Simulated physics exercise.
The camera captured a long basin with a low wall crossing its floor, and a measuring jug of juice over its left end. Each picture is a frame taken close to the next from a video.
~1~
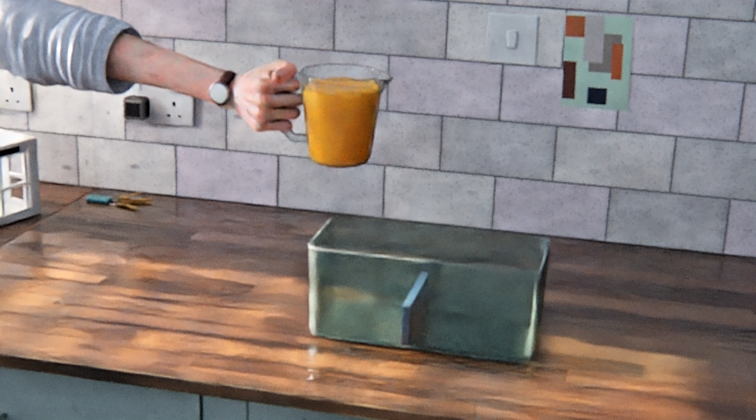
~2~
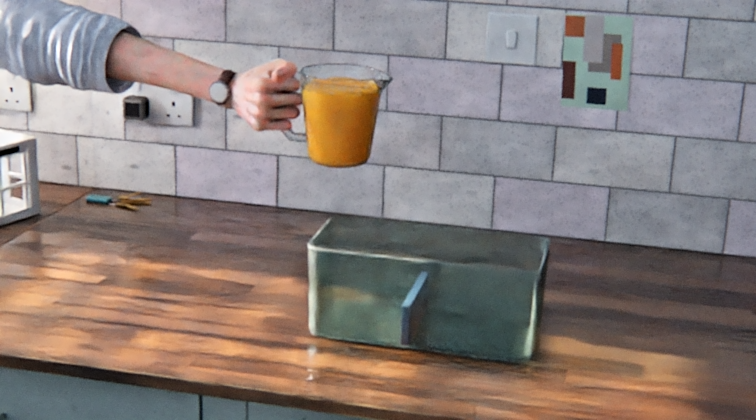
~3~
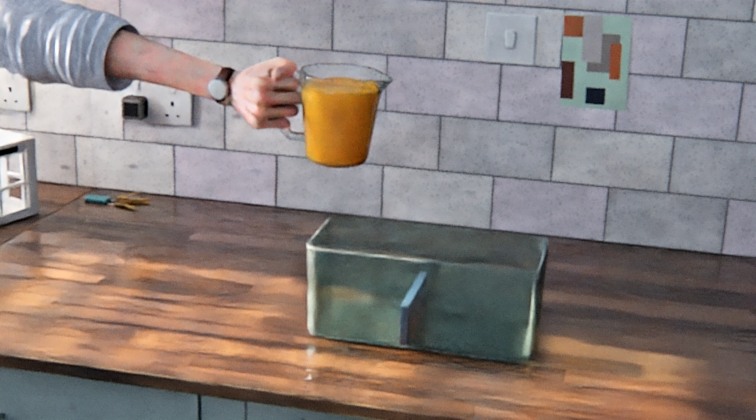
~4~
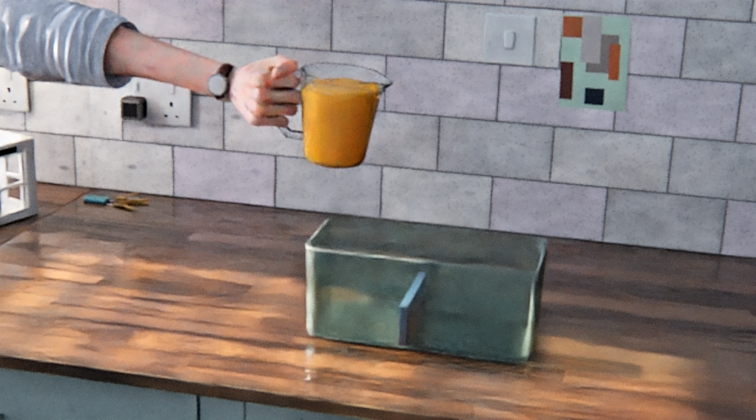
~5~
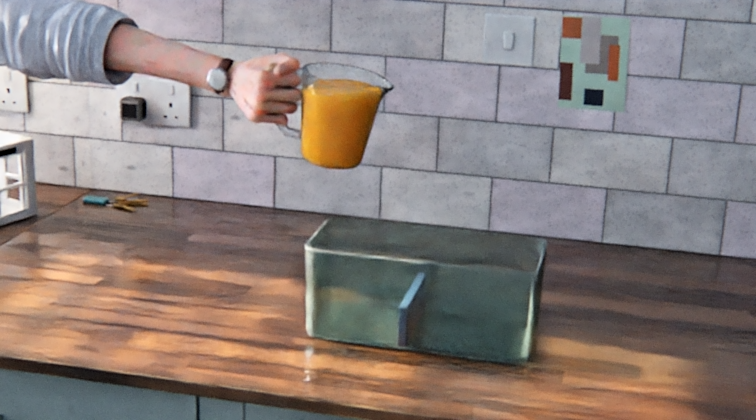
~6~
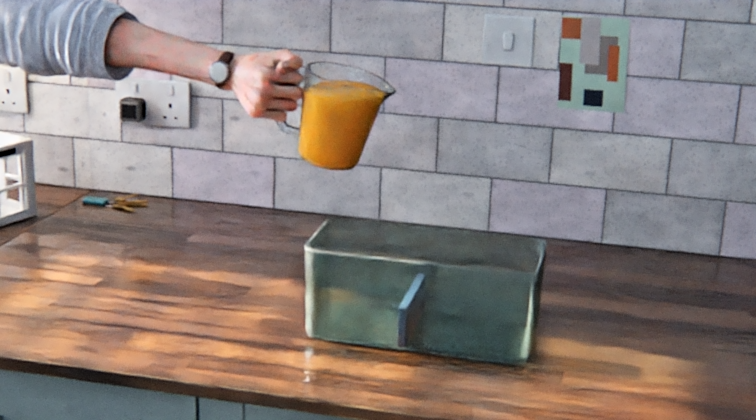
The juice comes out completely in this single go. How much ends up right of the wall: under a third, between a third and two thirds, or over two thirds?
Over two thirds.
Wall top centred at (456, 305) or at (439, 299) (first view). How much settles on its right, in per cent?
In order, some 25 and 65 in a hundred.
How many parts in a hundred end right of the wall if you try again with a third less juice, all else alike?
It comes to near 90 per cent.
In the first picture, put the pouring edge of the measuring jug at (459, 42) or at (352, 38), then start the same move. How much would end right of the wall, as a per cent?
About 75 and 35 per cent.
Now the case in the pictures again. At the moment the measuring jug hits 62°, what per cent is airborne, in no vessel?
15 per cent.
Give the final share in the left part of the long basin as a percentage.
Share: Roughly 5 %.
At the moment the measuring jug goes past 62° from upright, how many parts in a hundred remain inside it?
It still holds close to 80 per cent at that lean.
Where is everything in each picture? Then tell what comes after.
Tilt 0°; pouring edge (393, 78); surface from (307, 82) to (381, 88); the long basin's rim runs from (321, 232) to (546, 256); the wall's top is at (417, 289), in the first frame.
Tilt 0°; pouring edge (392, 78); surface from (306, 82) to (380, 88), in the second frame.
Tilt 2°; pouring edge (392, 80); surface from (306, 81) to (380, 89), in the third frame.
Tilt 4°; pouring edge (393, 83); surface from (307, 82) to (381, 90), in the fourth frame.
Tilt 8°; pouring edge (394, 87); surface from (307, 83) to (382, 91), in the fifth frame.
Tilt 12°; pouring edge (396, 92); surface from (309, 86) to (386, 93), in the sixth frame.
A moment on, the tilt is 62° and 79 per cent is still to pour, 0 is left of the wall and 4 right of it.
Next, the tilt is 94° and 27 per cent is still to pour, 1 is left of the wall and 51 right of it.
Then the tilt is 100° and 2 per cent is still to pour, 4 is left of the wall and 91 right of it.
Later the tilt is 100° and 0 per cent is still to pour, 5 is left of the wall and 94 right of it.
In the end 5 per cent lies left of the wall, 94 right of it and 1 outside.
